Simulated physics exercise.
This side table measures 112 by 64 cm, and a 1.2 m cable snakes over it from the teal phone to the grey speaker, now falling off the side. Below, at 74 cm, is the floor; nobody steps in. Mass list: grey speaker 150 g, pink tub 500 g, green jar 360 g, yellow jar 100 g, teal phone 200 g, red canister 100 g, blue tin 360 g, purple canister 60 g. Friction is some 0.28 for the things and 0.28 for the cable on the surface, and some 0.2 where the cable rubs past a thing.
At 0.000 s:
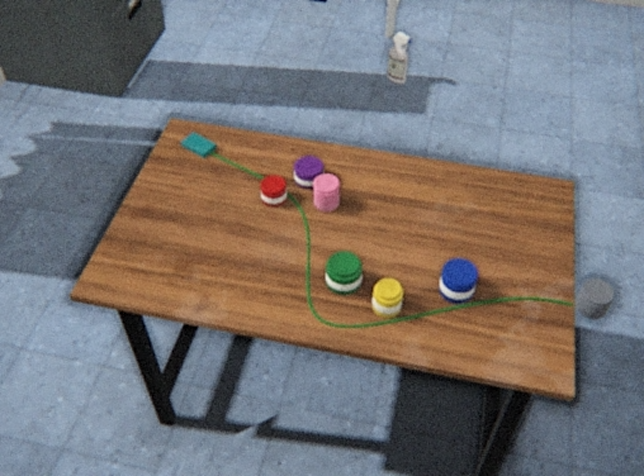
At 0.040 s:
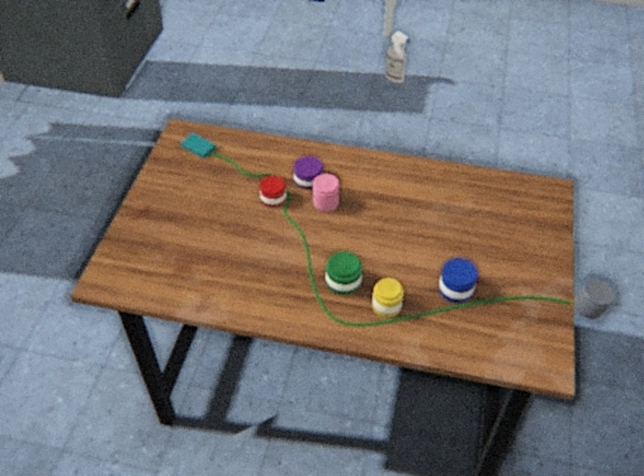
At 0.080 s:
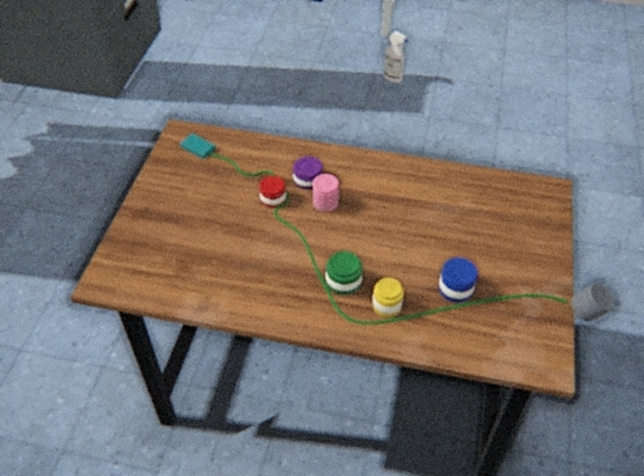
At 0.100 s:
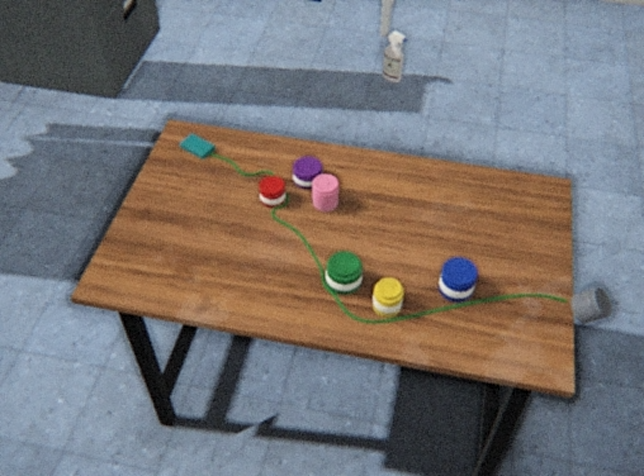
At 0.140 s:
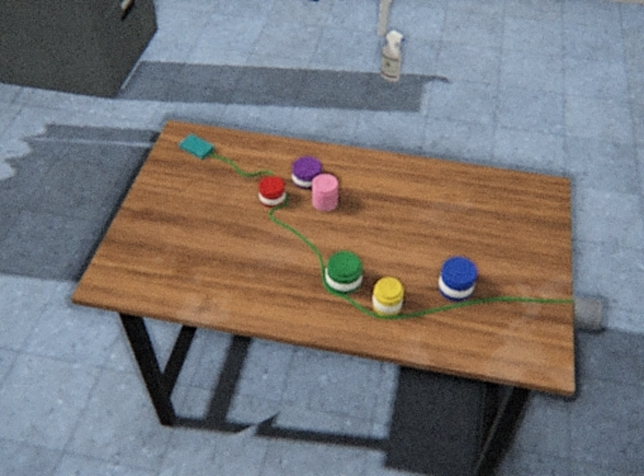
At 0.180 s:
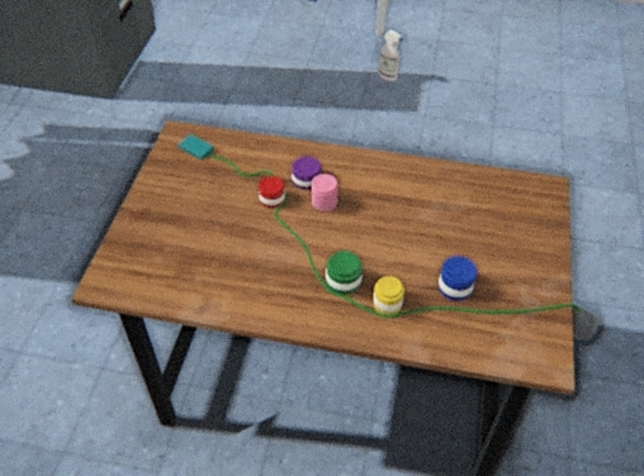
The grey speaker tipped over and sank lower beside the table's right edge, while the green cable from the teal phone drew straighter past the red canister, then tightened around the green and yellow jars.
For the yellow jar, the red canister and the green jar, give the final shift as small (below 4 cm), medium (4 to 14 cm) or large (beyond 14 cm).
Shifts - the yellow jar medium, the red canister medium, the green jar small.
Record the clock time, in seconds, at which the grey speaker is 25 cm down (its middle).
It gets there at roughly 0.55 s.
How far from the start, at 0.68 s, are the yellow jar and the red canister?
The yellow jar is 6 cm out and the red canister is 6 cm out.
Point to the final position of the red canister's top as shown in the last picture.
(257, 214).
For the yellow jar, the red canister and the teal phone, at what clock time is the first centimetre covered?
Yellow jar 0.26 s, red canister 0.28 s, teal phone 0.28 s.
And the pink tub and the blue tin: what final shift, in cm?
Final places, approx.: Pink tub 0 cm off, blue tin 0 cm off.
By 0.4 s, the cable's tail end at (221, 162); red canister 6 cm off its start, yellow jar 6 cm off its start, grey speaker over the edge.
By 0.7 s, the cable's tail end at (231, 176); red canister 7 cm off its start, yellow jar 6 cm off its start, green jar 1 cm off its start.
By 0.9 s, the cable's tail end at (247, 190); red canister 7 cm off its start at (251, 198), yellow jar 6 cm off its start at (399, 266), green jar 1 cm off its start at (349, 259).
By 1.2 s, the cable's tail end at (262, 205); red canister 8 cm off its start, yellow jar 6 cm off its start, green jar 1 cm off its start.
By 2.4 s, the cable's tail end at (274, 216); red canister 10 cm off its start at (257, 214), yellow jar 6 cm off its start at (399, 266), green jar 2 cm off its start at (350, 259), teal phone 29 cm off its start at (265, 201).
